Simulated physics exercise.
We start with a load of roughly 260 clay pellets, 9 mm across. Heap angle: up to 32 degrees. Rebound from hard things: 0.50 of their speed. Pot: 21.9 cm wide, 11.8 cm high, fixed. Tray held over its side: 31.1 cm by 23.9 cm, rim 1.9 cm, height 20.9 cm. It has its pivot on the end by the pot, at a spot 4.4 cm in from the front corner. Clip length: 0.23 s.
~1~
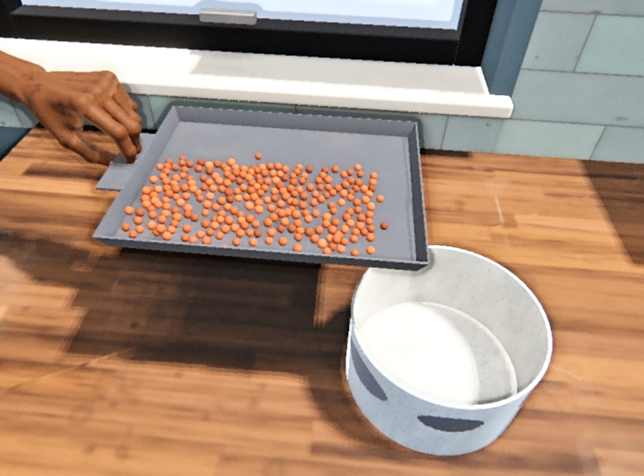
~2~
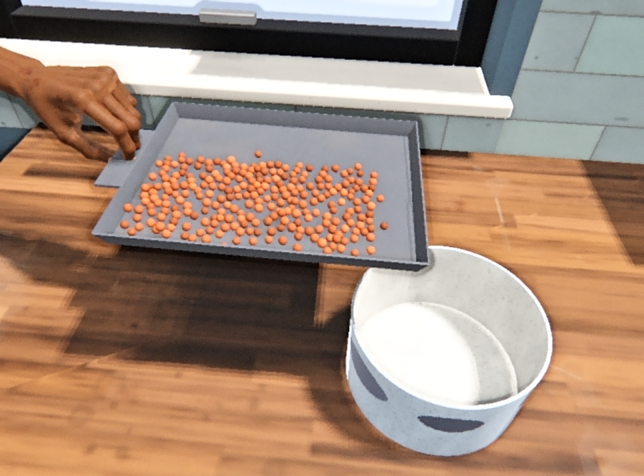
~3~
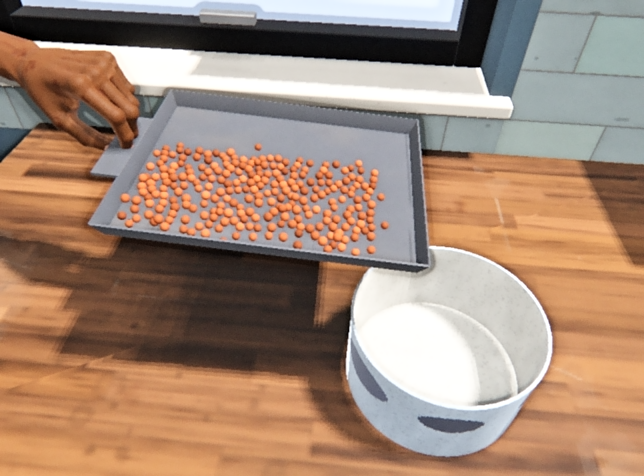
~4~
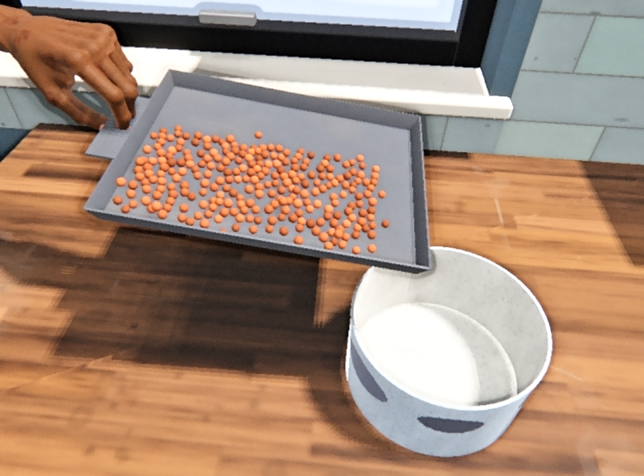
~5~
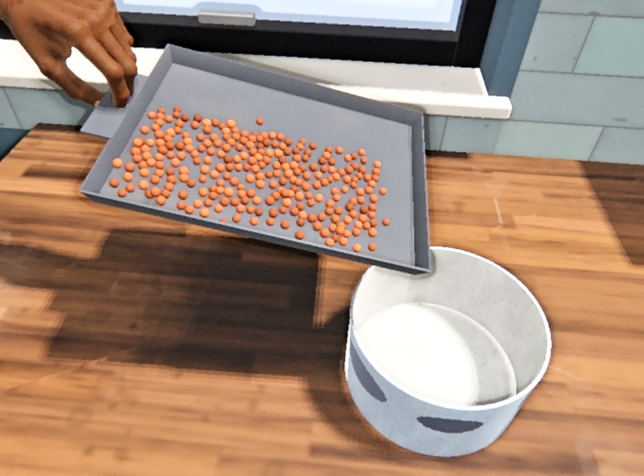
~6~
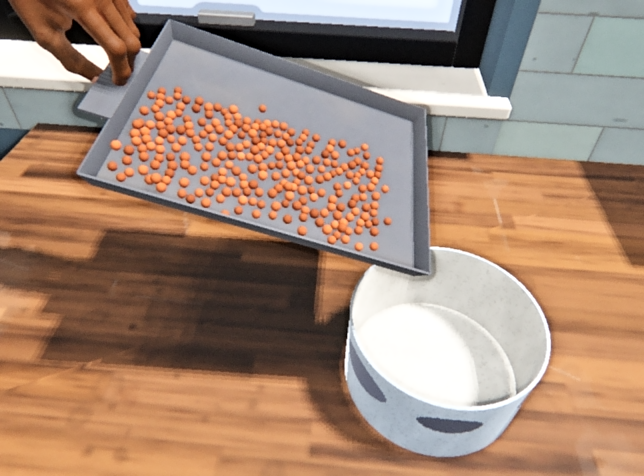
Grey tray of small orange pellets tilting gradually as a hand raises its left end, right corner staying beside a white pot.
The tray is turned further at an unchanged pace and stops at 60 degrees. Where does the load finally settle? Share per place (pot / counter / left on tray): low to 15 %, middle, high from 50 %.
Shares - pot: High, counter: Low, tray: Middle.
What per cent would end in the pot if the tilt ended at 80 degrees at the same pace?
That would give about 100 per cent.
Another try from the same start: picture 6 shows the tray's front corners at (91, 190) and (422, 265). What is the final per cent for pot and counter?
Per cent by place - pot 55, counter 0.
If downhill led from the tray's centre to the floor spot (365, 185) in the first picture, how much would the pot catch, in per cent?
About 35 per cent.
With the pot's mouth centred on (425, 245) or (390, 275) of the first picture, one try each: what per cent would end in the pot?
Close to 10 in a hundred, then close to 25 in a hundred.
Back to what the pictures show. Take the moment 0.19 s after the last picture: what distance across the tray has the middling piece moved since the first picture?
3 cm.
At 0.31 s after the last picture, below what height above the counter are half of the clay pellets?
Median height: Approx. 28 cm.
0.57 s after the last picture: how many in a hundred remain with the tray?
It comes to near 40 per cent.
Then, 0.19 s after the last picture, tilt 41 degrees; the tray holds 100 %, the pot 0 %.
Then, 0.31 s after the last picture, tilt 54 degrees; the tray holds 100 %, the pot 0 %.
Then, 0.57 s after the last picture, tilt 60 degrees; the tray holds 40 %, the pot 40 %.
In the end, pot 70 %, counter 0 %, tray 30 %.
